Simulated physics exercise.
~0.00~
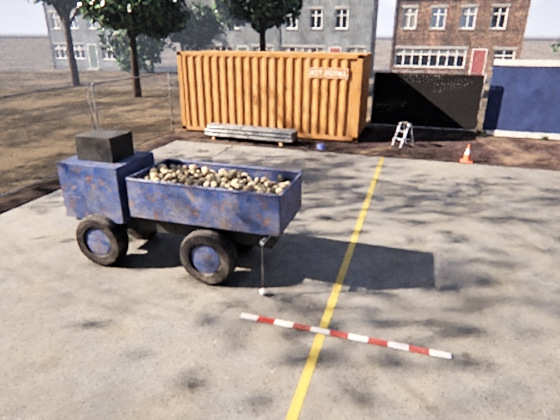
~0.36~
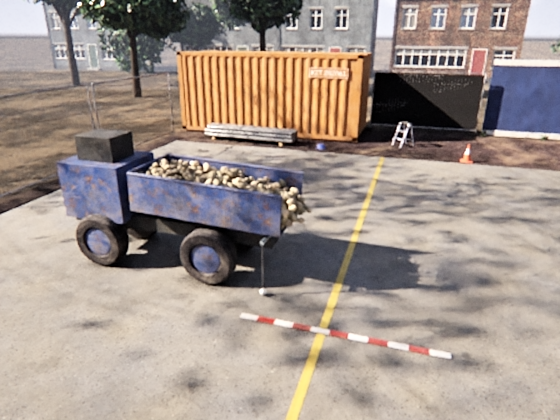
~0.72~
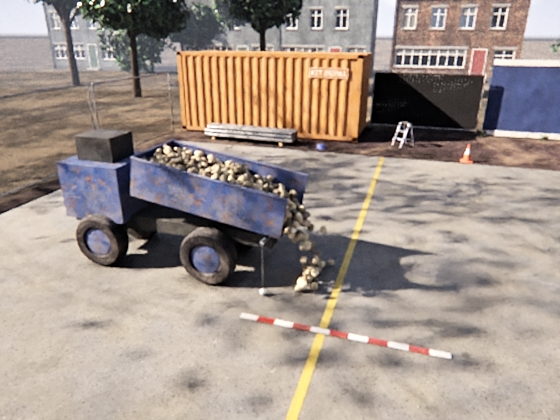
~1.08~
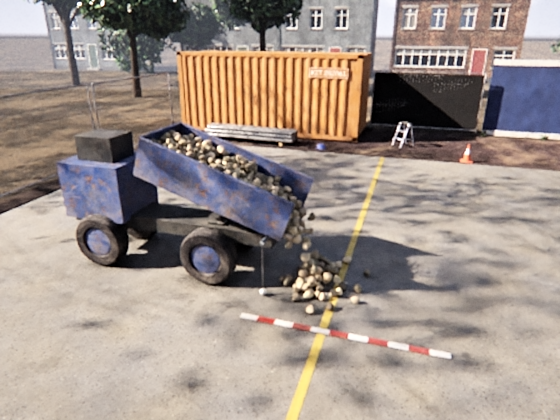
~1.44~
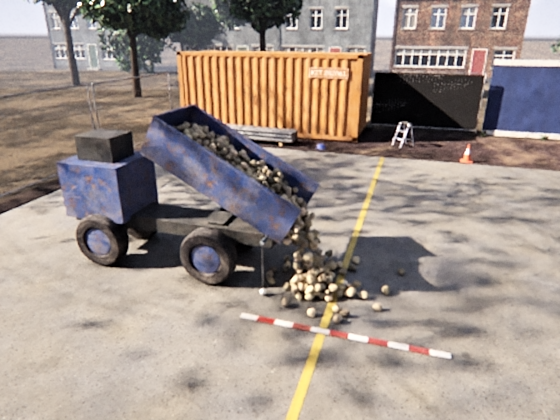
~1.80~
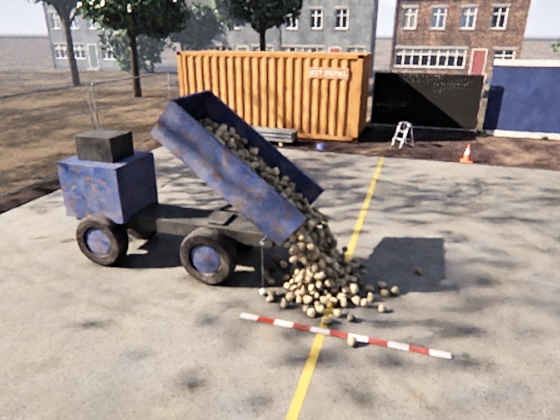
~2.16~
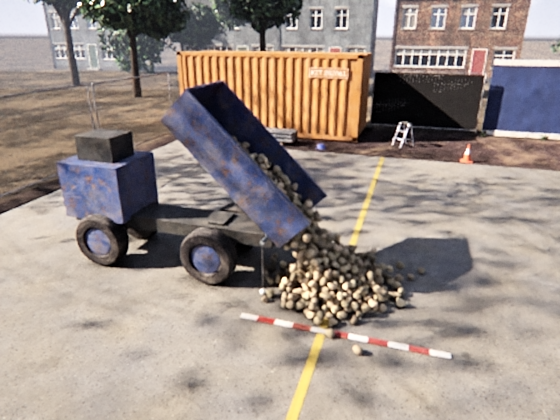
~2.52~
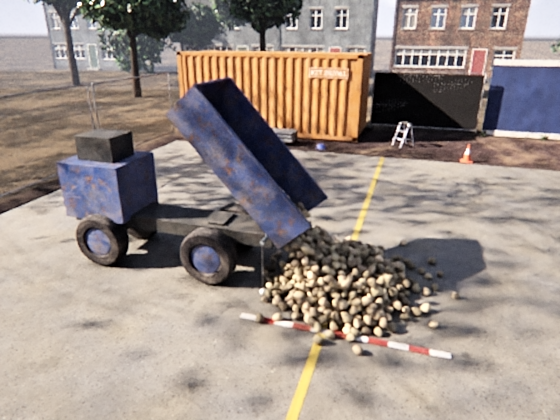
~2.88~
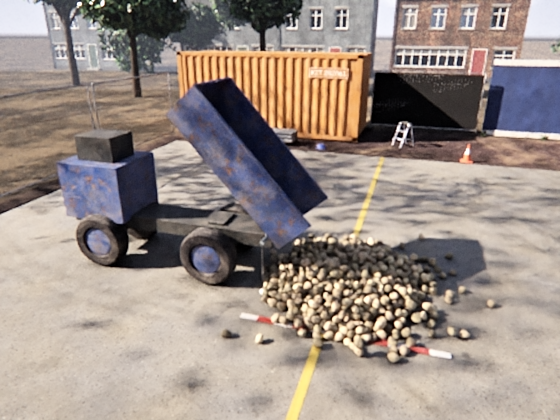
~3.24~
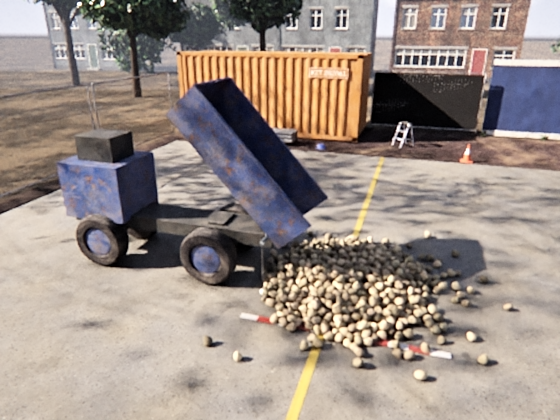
A blue tipper truck raised its body steeply and poured its whole load of round stones onto the paved ground, where they spread across a yellow line and over most of a red and white rod, with a few rolling clear before everything settled.
